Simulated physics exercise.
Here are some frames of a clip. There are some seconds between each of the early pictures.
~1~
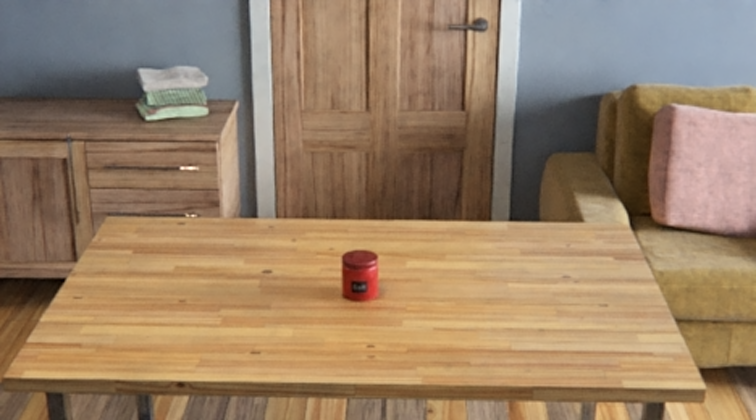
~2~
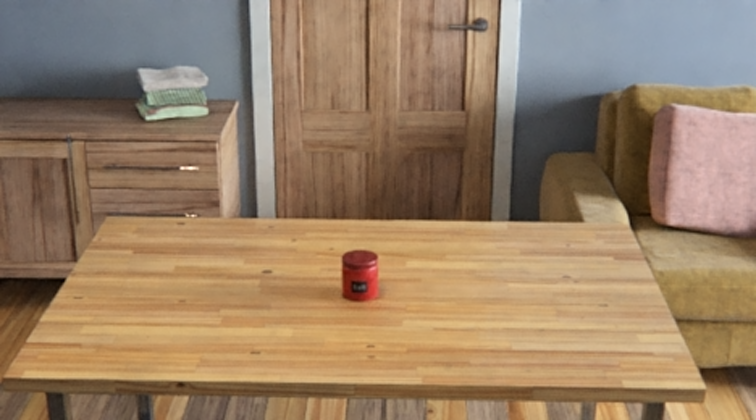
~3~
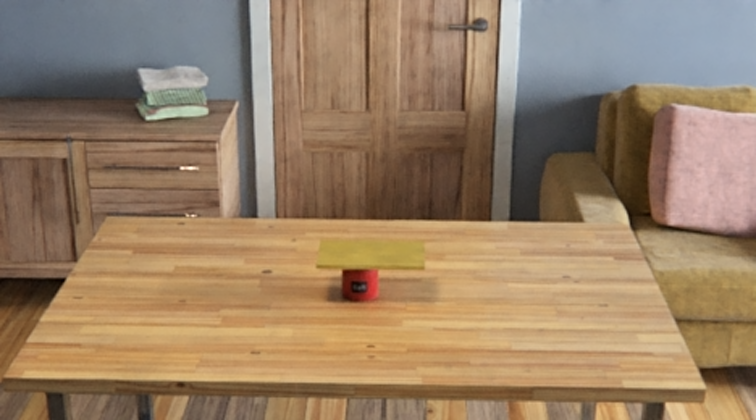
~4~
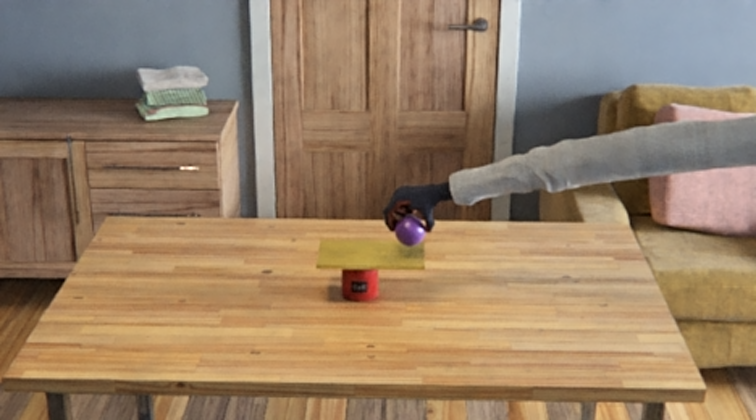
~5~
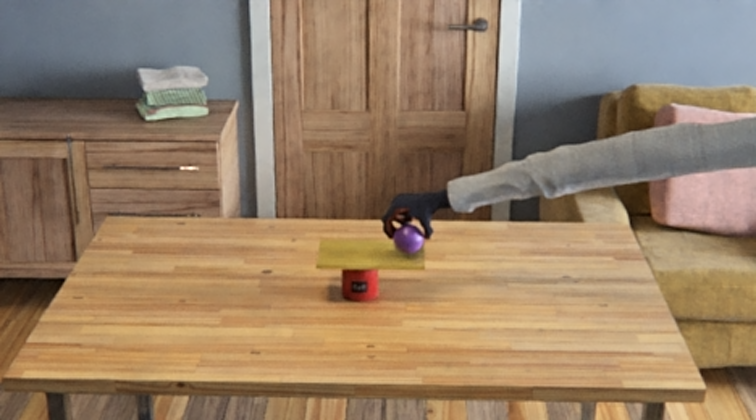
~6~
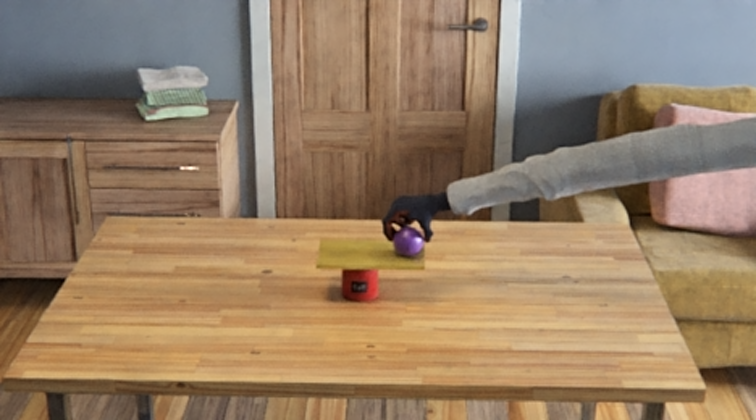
At the start, a red jar stands alone on a wooden table, and then a flat yellow board appears lying across its top. A gloved hand reaches in from the right, lowers a round purple object onto the board's right side, and keeps hold of it there.
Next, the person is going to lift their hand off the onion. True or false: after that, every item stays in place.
False.
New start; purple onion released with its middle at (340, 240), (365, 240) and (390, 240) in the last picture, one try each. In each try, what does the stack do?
Stands firm, stands firm, topples.
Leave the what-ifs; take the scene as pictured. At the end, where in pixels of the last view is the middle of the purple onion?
End spot: Near (463, 285).
Then, 0.30 s past the last view, purple onion now fallen; yellow board rocked 60° from its first pose.
Then, 0.40 s past the last view, yellow board rocked 58° from its first pose.
Then, 0.60 s past the last view, yellow board rocked 36° from its first pose.
Then, 1.30 s past the last view, yellow board now fallen.
Finally, fallen, purple onion and yellow board; red jar still in place. Final places as the last picture's camera would see them, purple onion near (463, 286). The stack gives way.
